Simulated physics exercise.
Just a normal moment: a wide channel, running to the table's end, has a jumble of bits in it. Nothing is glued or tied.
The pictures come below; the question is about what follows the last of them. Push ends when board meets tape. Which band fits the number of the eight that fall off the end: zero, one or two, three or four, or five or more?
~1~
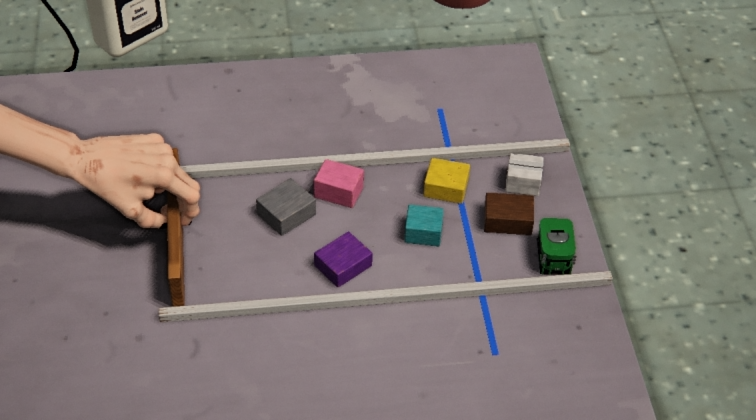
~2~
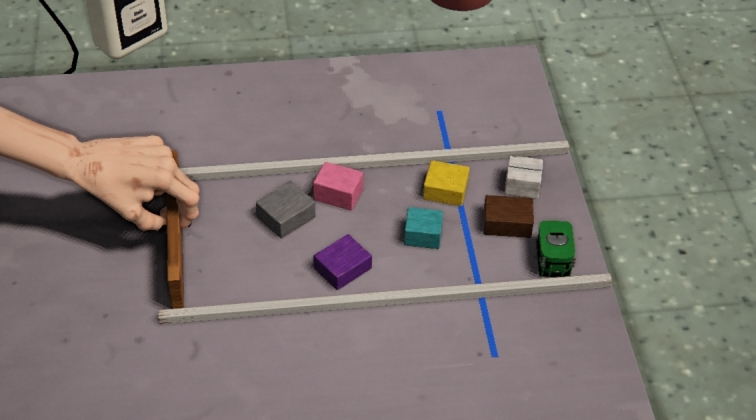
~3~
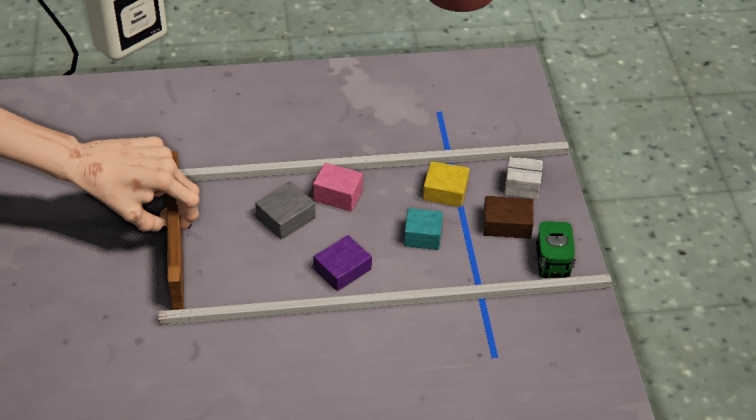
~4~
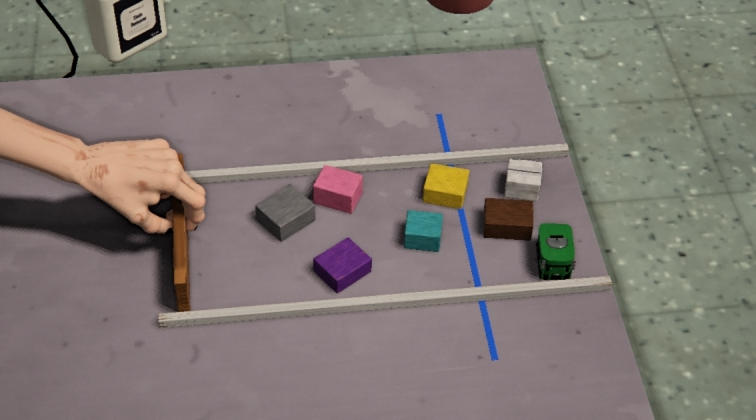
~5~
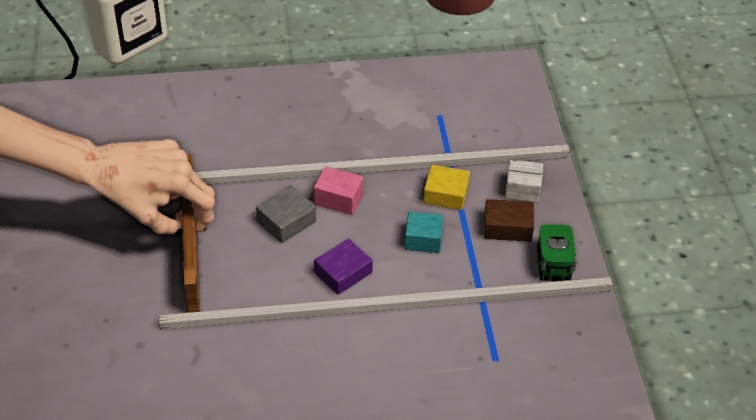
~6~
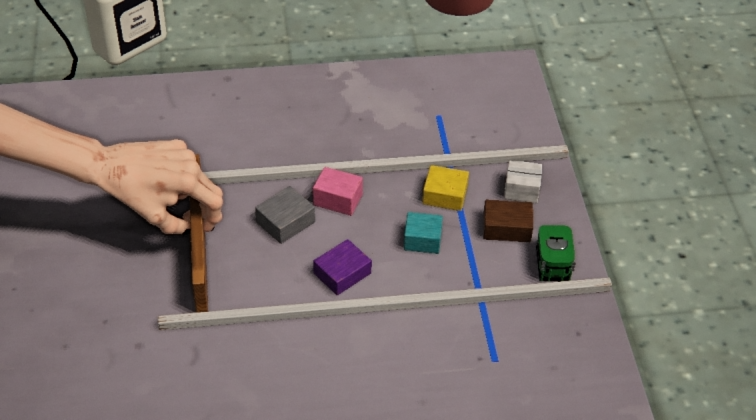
Spilled: Not one.
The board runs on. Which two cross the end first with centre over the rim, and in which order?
The order is the white box, then the brown block.
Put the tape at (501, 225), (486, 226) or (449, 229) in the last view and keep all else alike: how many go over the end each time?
Result per try: 1; 0; 0.
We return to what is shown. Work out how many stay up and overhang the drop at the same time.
Answer: 0.
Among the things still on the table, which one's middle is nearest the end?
It's the white box that ends nearest.
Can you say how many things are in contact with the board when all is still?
Count: 3.
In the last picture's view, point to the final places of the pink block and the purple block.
I'd say approximately (477, 171) and then (498, 270).
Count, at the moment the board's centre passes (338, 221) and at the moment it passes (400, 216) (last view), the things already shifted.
The first number is 3, the next one 5.
Soon after, none off yet; green case at rest near (555, 254); white box at rest near (523, 181); brown block at rest near (508, 221).
In the end, the number that fall off is zero.
